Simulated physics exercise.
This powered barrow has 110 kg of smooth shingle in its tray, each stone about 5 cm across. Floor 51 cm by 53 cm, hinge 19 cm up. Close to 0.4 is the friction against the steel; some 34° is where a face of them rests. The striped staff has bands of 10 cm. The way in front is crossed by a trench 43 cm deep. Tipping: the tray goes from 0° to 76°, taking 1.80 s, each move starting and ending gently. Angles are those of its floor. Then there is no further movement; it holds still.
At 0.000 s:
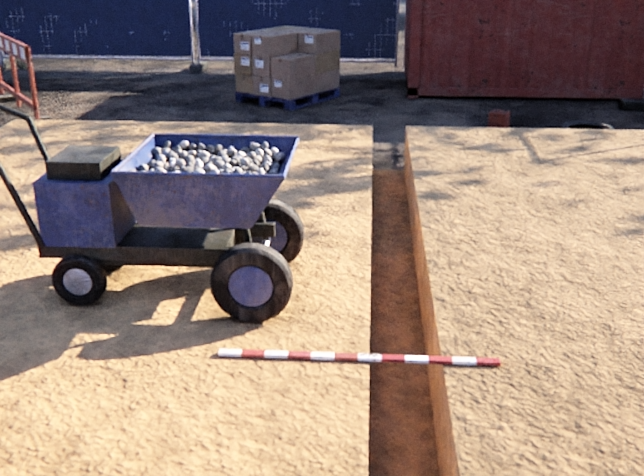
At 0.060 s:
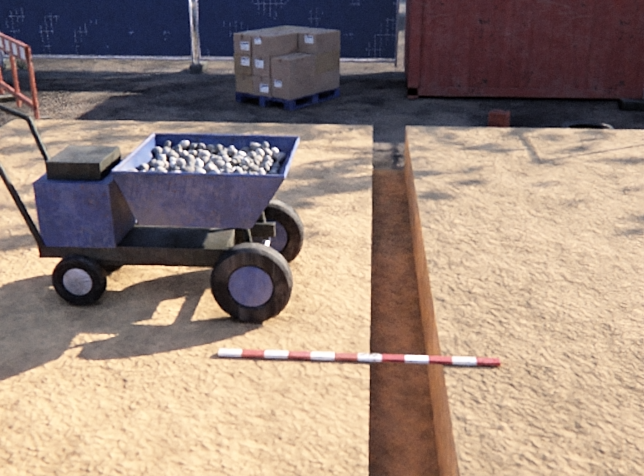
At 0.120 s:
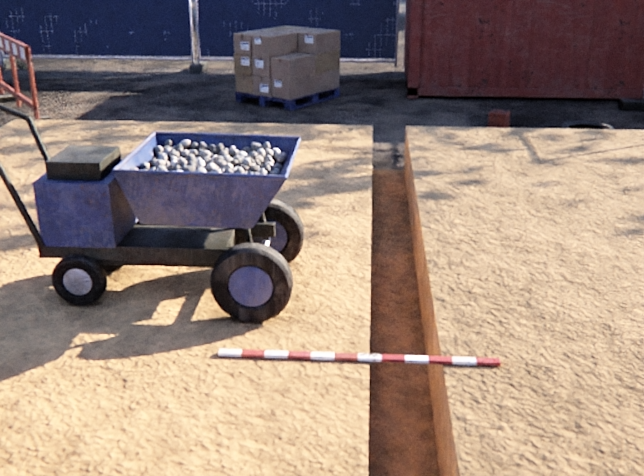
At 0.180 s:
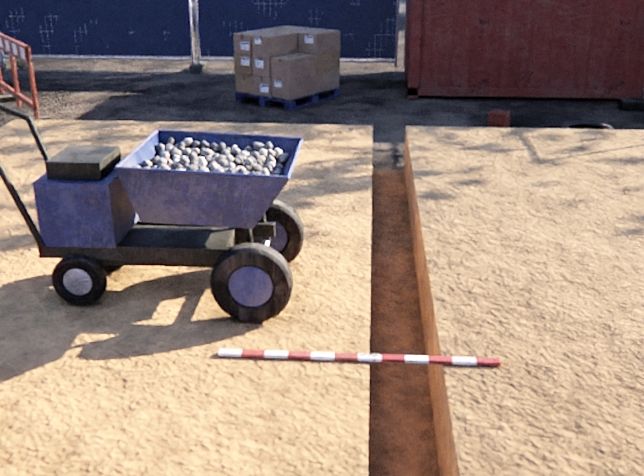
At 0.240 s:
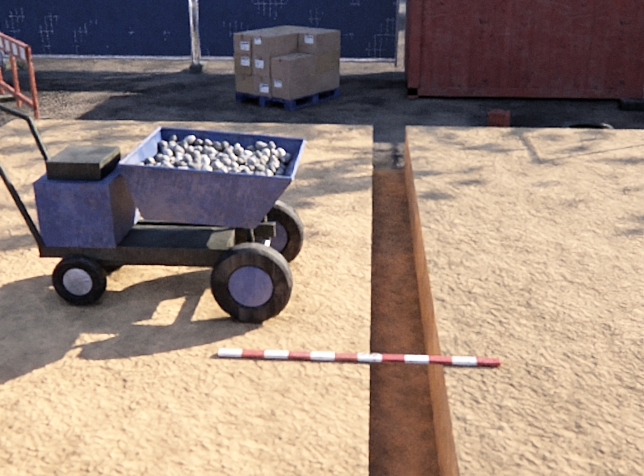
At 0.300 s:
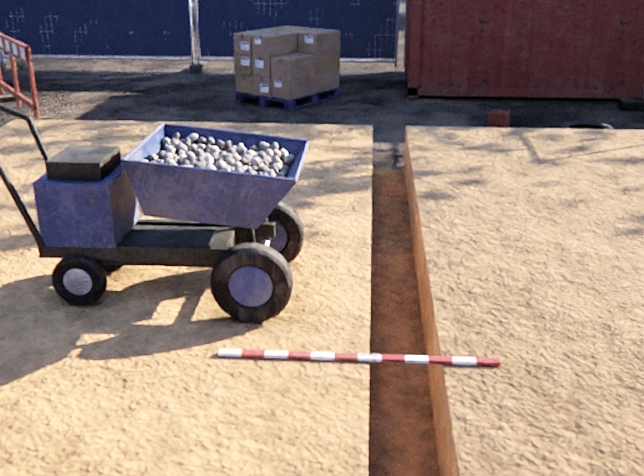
The blue tray of a small powered barrow, heaped with smooth grey stones, tilts slightly and slowly toward the right, its rear edge rising, while the wheels stay still beside a narrow trench crossed by a red-and-white striped staff.
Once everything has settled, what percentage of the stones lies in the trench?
I would say 96 percent.
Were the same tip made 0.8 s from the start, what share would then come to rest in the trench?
It would be near 80 per cent.
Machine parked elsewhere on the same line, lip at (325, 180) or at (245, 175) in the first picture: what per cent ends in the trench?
50 and 85 %.
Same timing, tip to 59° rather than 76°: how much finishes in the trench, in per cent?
About 65%.
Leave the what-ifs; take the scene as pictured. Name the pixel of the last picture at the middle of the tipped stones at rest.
The tipped stones centre close to (402, 353).
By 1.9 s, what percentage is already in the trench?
About 60 per cent by then.
After 1.4 s the floor is at 64°; 95 % in the tray, 5 % in the trench; the foremost stones are at (405, 279).
After 1.9 s the floor is at 76°; 35 % in the tray, 62 % in the trench, 4 % past the trench; the foremost stones are at (491, 302).
After 2.2 s the floor is at 76°; 12 % in the tray, 84 % in the trench, 4 % past the trench; the foremost stones are at (524, 306).
After 4.2 s the floor is at 76°; 0 % in the tray, 96 % in the trench, 4 % past the trench; the foremost stones are at (528, 307).
